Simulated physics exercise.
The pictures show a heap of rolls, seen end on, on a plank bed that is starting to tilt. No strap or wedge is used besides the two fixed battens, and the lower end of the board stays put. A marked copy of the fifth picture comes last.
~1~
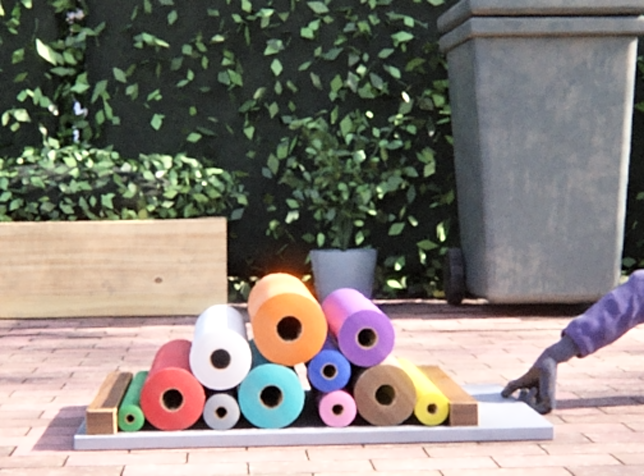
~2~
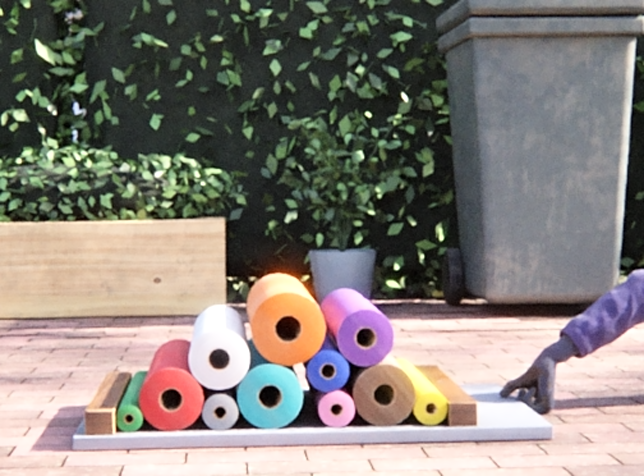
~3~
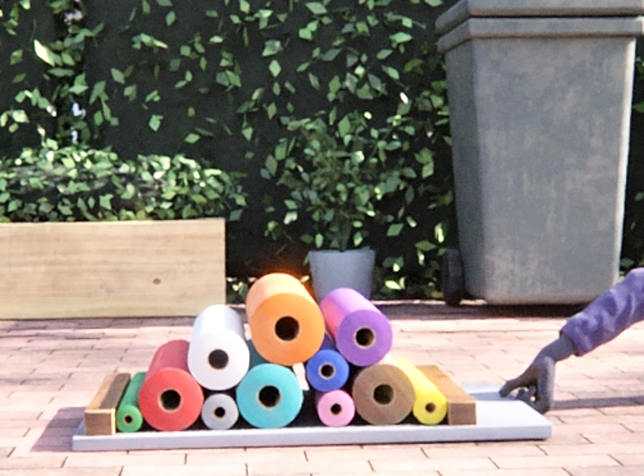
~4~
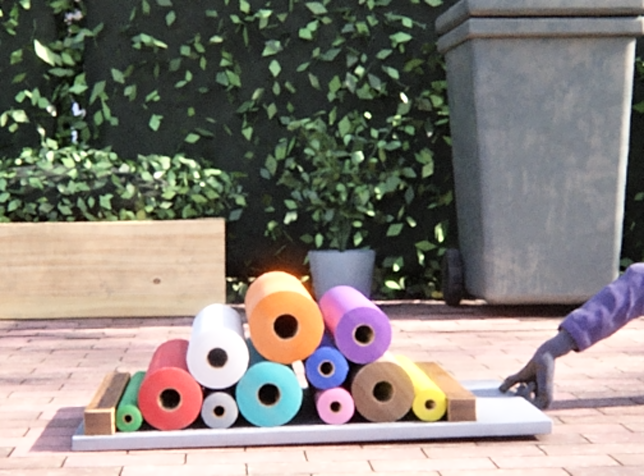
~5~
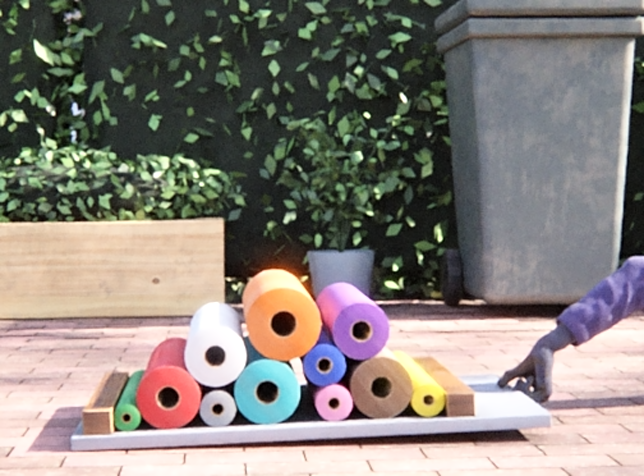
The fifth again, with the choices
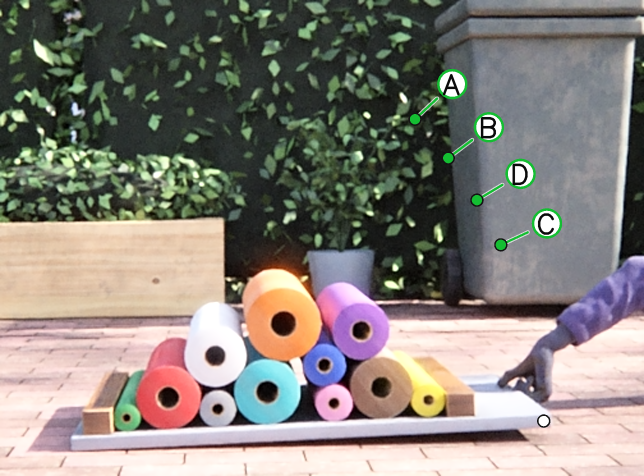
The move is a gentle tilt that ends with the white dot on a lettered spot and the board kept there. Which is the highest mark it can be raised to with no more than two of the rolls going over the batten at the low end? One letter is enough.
Stop at A.
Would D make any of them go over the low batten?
At D: No.
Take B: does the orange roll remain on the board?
Yes, with B.
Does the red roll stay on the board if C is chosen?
Yes, with C.
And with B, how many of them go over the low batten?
At B the number is none.
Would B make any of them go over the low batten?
At B: No.
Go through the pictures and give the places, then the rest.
Yellow roll (432, 408); blue roll (329, 371); orange roll (289, 329), in the first frame.
Orange roll (288, 329); white roll (219, 359), in the second frame.
Board (306, 402); pink roll (336, 409); brown roll (384, 394); blue roll (327, 371), in the third frame.
Board (306, 400); green roll (128, 419); red roll (170, 399), in the fourth frame.
Board (305, 397); green roll (127, 417); red roll (169, 398), in the fifth frame.
On the copy, A at (415, 119); B at (448, 158); C at (501, 245); D at (477, 200); the white dot at (543, 421).
On A. First, board at 22°.
Then, board at 42°.
Finally, board at 43°, none over the low batten.
By contrast, B none over the low batten; C none over the low batten; D none over the low batten.
